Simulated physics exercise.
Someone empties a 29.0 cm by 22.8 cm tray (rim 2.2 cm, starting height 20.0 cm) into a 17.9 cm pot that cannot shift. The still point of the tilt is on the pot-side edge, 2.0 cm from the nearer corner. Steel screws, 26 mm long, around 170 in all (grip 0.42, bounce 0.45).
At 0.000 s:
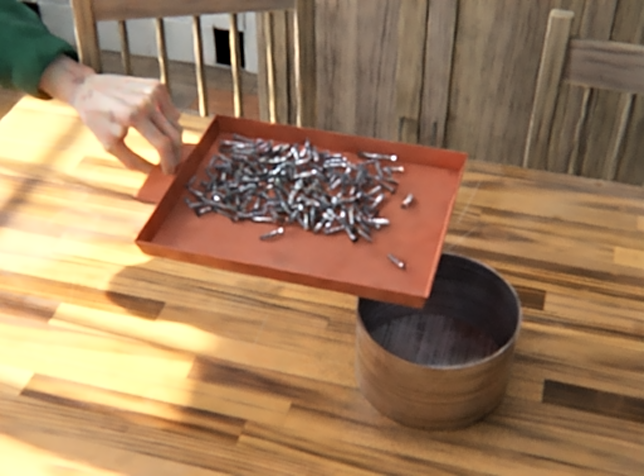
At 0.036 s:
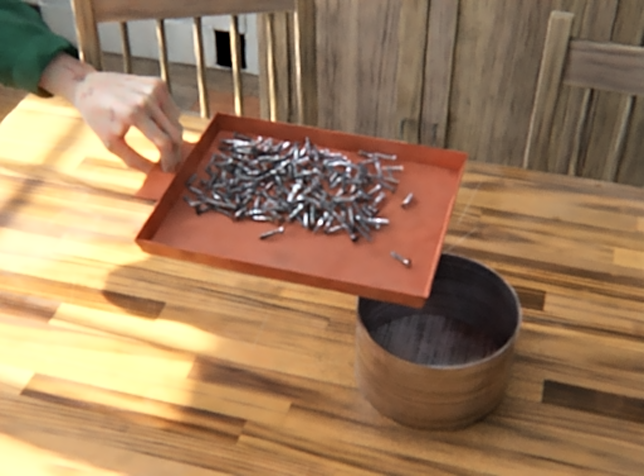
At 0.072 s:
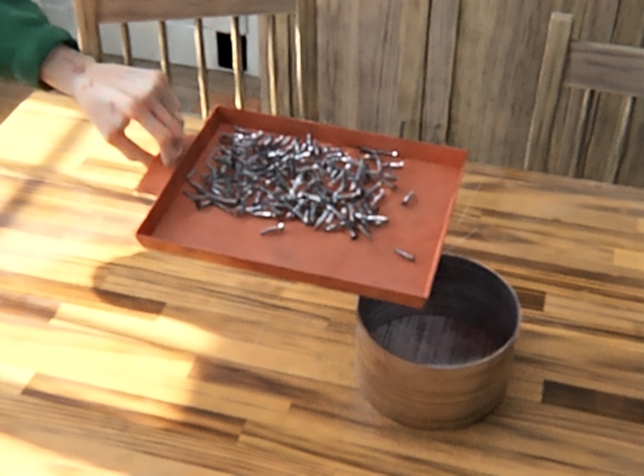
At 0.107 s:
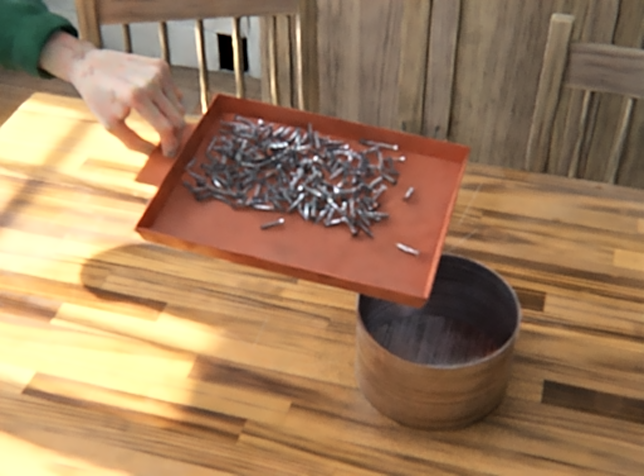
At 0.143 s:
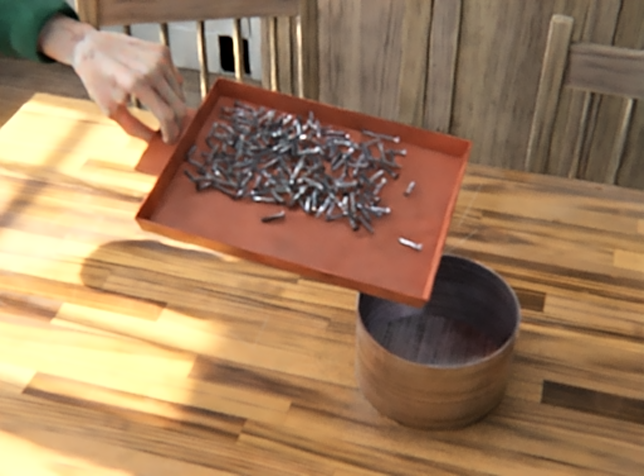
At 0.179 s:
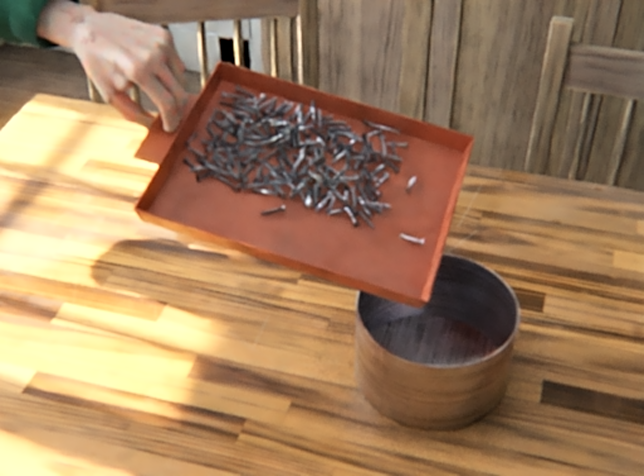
Orange tray of small metal screws tilting gradually as a green-sleeved hand raises its left side beside a round brown pot.
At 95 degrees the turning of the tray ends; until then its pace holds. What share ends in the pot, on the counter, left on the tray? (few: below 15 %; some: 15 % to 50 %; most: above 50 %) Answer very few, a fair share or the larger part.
In the pot: Very few; on the counter: The larger part; left on the tray: Very few.
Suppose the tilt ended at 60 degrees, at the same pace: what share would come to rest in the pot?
In that case some 0 per cent.
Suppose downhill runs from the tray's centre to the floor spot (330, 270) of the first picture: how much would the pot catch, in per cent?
Some 0 per cent.
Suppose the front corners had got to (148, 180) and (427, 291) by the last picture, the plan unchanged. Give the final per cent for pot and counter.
Pot 25, counter 75.
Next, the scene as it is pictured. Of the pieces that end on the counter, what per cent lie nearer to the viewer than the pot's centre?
Roughly 100 per cent.
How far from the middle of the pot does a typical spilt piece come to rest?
Some 20 cm.
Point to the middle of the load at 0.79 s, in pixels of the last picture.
At about (451, 344).
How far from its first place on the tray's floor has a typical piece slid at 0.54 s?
Roughly 8 cm.
After 0.54 s, tilt 52 degrees; the tray holds 100 %, the pot 0 %.
Then, at 0.79 s, tilt 80 degrees; the tray holds 35 %, the pot 0 %.
Then, at 1.14 s, tilt 95 degrees; the tray holds 0 %, the pot 0 %.
At rest (2.0 s), pot 0 %, counter 100 %, tray 0 %.
